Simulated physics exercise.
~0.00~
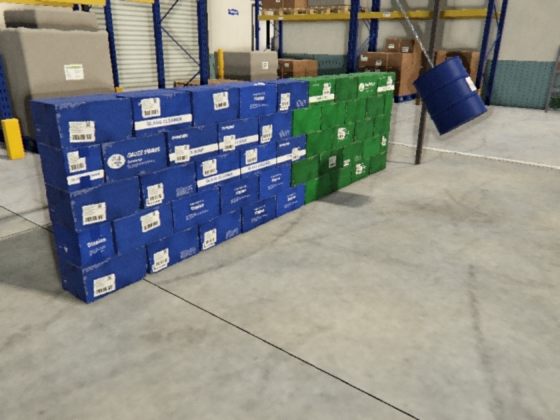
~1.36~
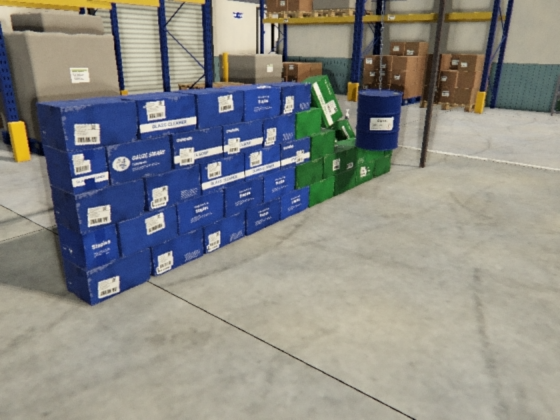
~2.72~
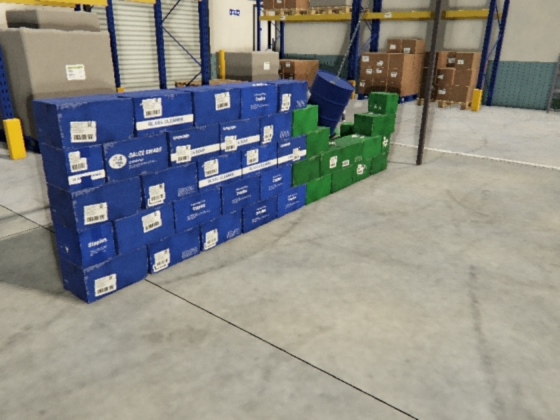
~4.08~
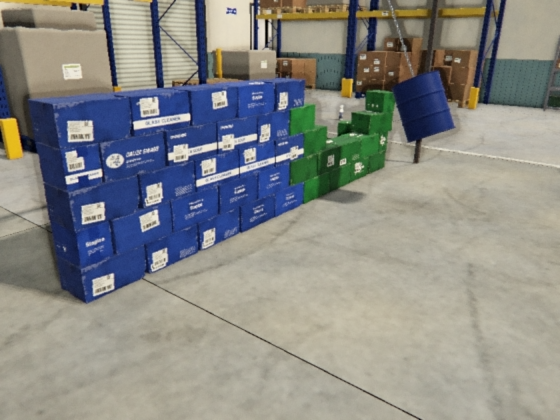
A long wall of stacked boxes, blue on the left and green on the right, stands on the concrete floor of a warehouse, seen at an angle from the front by a slightly swaying camera. A blue drum hangs tilted beyond the green end, with racks and more cartons behind. The drum swings left into the green boxes, knocking several out of place and tipping one near the top. It carries on to the blue section, leaving a dip in the green rows. Finally it swings back out to the right, while the blue boxes remain stacked.
